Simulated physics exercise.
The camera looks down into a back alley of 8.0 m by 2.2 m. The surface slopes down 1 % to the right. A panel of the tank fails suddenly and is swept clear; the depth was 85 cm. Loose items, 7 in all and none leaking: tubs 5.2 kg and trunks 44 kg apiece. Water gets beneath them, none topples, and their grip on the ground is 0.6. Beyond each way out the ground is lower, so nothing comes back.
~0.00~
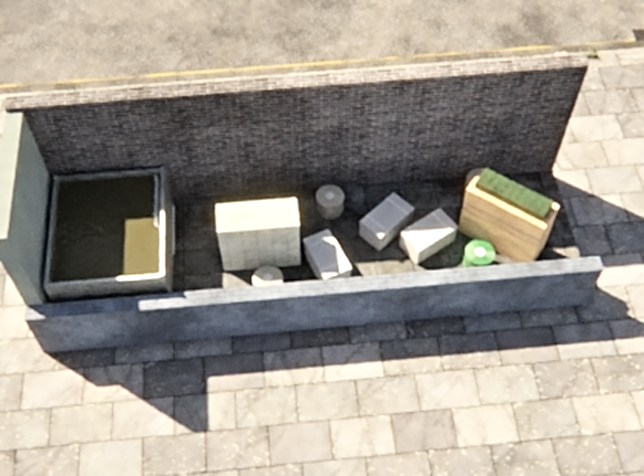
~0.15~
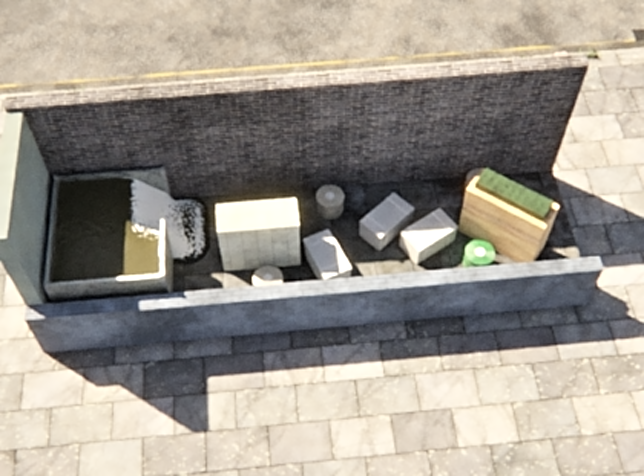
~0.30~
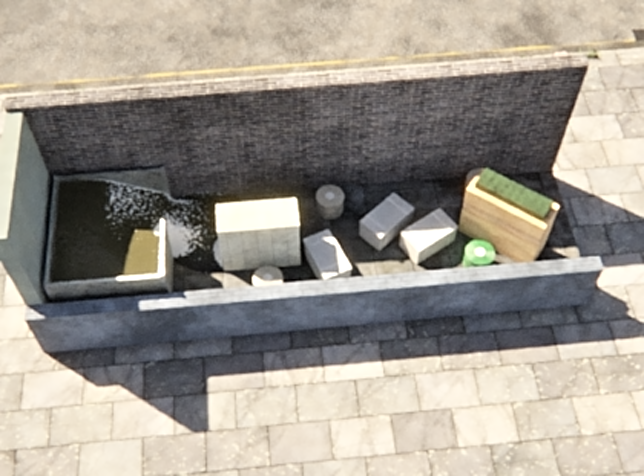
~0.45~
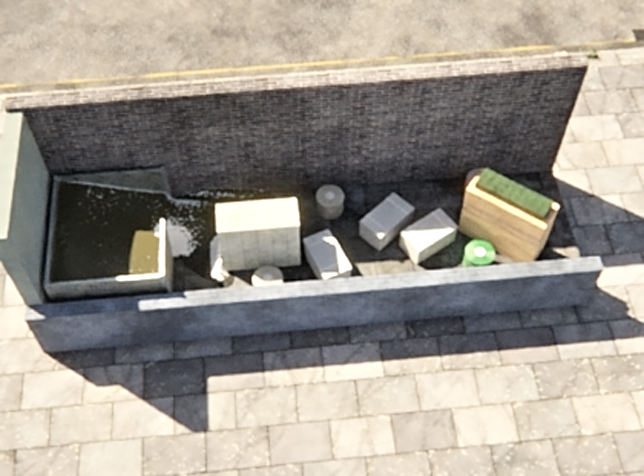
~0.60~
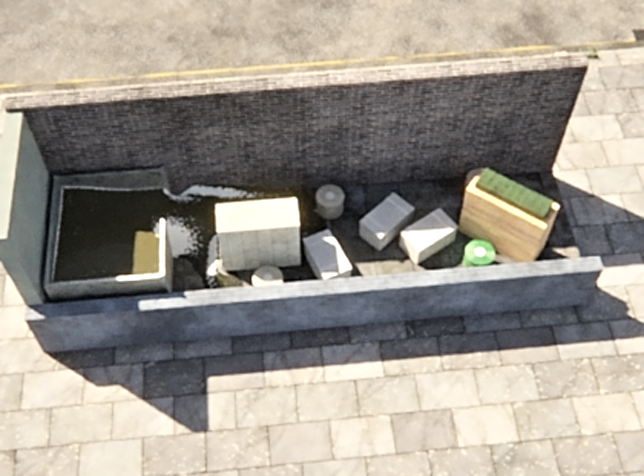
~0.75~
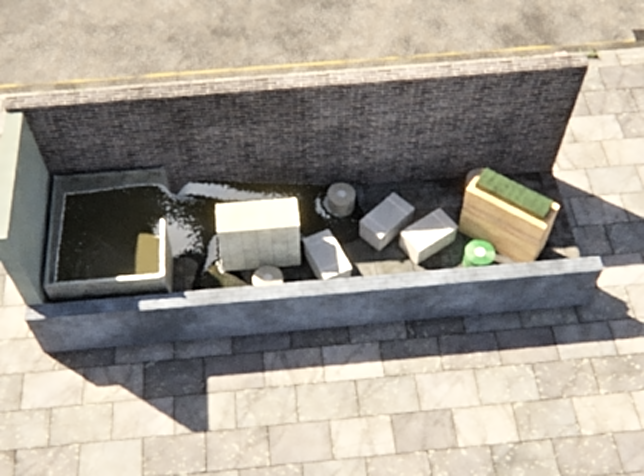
A square tank of dark water in a walled alley burst open on its right side, and foamy water spread rightward around a pale box, then nudged a gray tub slightly to the right.
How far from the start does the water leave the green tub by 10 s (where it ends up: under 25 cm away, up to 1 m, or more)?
The green tub slides a little.
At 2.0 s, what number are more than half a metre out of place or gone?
By then 4.
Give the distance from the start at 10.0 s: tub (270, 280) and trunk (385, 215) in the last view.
In that order: 100 cm, 50 cm.
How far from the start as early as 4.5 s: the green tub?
About 60 cm.
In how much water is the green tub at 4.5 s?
About 11 cm.
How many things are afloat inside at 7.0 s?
At that moment 2.
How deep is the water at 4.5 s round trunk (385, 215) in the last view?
Roughly 11 cm.
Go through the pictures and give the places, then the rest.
In the first picture, the green tub at (480, 252), on the bottom; water covers 2.9 m2; 0 of 7 have shifted.
In the second picture, the green tub at (480, 252), on the bottom; water covers 3.6 m2; 0 of 7 have shifted.
In the third picture, the green tub at (480, 252) rests on the ground; water covers 4.4 m2; 0 of 7 have shifted.
In the fourth picture, the green tub at (480, 252), on the bottom; water covers 5.1 m2; 0 of 7 have shifted.
In the fifth picture, the green tub at (480, 252), on the bottom; 5.9 m2 under water; 0 of 7 have shifted.
In the sixth picture, the green tub at (480, 252), on the bottom; water covers 6.6 m2; 1 of 7 have shifted.
After 2.0 s the green tub is near (488, 255), 0.1 m from its start, aground; 1 of 7 are out; 1 afloat.
After 4.5 s the green tub is near (519, 259), 0.6 m from its start, afloat; 2 of 7 are out; 3 afloat.
After 7.0 s the green tub is near (518, 260), 0.6 m from its start, afloat; 2 of 7 are out; 2 afloat.
After 10.0 s the green tub is near (518, 262), 0.6 m from its start, aground; 2 of 7 are out; 1 afloat.
